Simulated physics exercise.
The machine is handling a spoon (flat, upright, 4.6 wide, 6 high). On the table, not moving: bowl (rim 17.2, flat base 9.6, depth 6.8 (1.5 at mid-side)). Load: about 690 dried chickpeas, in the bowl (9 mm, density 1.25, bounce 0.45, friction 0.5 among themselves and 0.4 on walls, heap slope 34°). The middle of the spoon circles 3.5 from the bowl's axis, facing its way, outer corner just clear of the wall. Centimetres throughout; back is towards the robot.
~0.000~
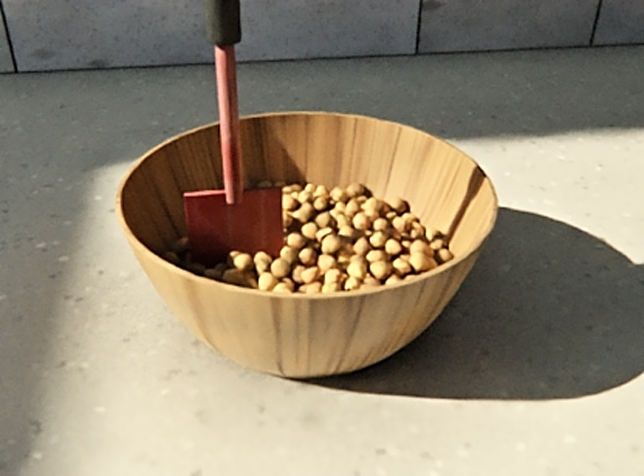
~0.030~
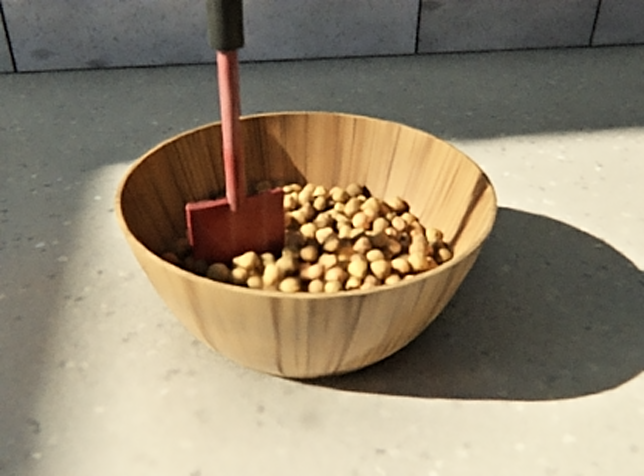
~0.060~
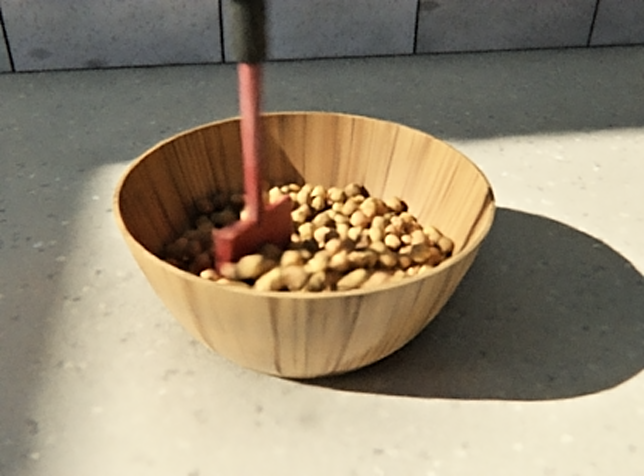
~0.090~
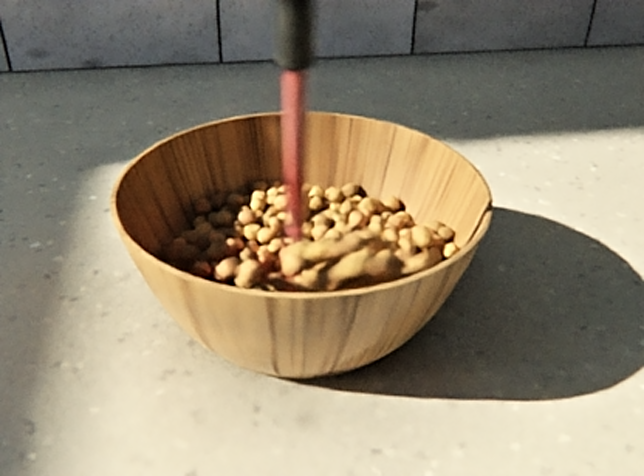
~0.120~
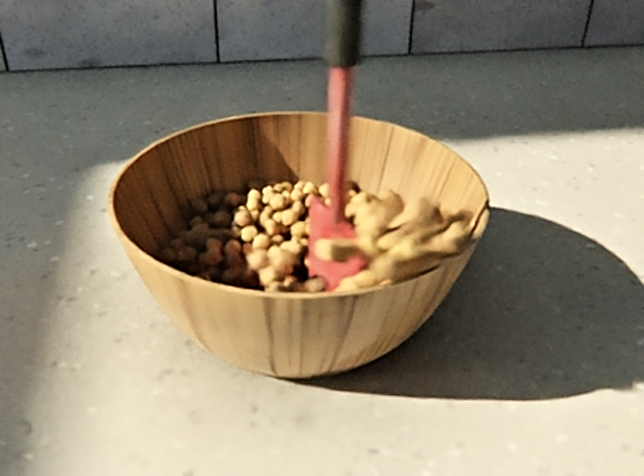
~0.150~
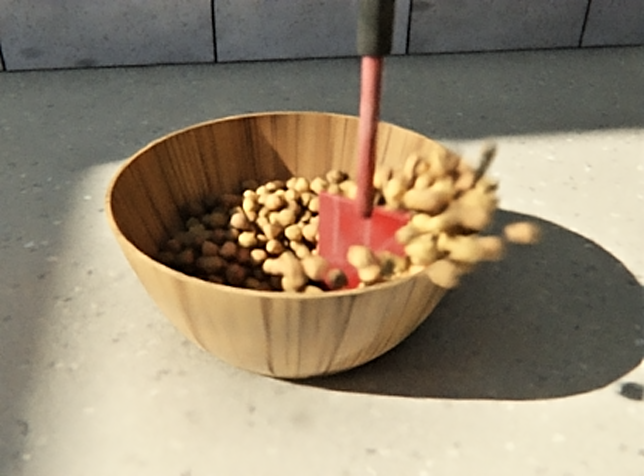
In this clip, a red spatula-like tool with a dark handle sweeps from left to right through chickpeas in a wooden bowl on a speckled surface, pushing them into a mound and flinging some over the right rim.
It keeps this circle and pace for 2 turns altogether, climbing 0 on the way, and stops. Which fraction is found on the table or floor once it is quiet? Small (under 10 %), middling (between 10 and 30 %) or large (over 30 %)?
Share on the table or floor: Large (over 30 %).
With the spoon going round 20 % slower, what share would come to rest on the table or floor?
In that case some 25 per cent.
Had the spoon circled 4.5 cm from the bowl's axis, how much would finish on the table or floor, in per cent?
Then about 50 per cent.
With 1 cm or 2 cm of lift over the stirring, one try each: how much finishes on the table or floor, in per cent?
Some 35 and 30 per cent.
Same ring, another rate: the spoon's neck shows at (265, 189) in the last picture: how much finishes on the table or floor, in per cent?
About 0 per cent.
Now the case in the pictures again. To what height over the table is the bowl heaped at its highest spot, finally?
Some 6.0 cm.
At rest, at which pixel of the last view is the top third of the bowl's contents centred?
At about (235, 309).
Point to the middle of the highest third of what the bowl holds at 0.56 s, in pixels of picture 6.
Near (363, 167).
By 0.36 s, 4° round, highest piece 11 above the table; 527 in the bowl, 73 on the table or floor, 92 in flight or on the tool.
By 0.56 s, 227° round, highest piece 9 above the table; 446 in the bowl, 222 on the table or floor, 24 in flight or on the tool.
By 0.87 s, 0° round, highest piece 6 above the table; 408 in the bowl, 284 on the table or floor.
By 1.57 s, 0° round, highest piece 6 above the table; 408 in the bowl, 284 on the table or floor.
Final count, 408 in the bowl, 284 on the table or floor. That is 41 % on the table or floor.
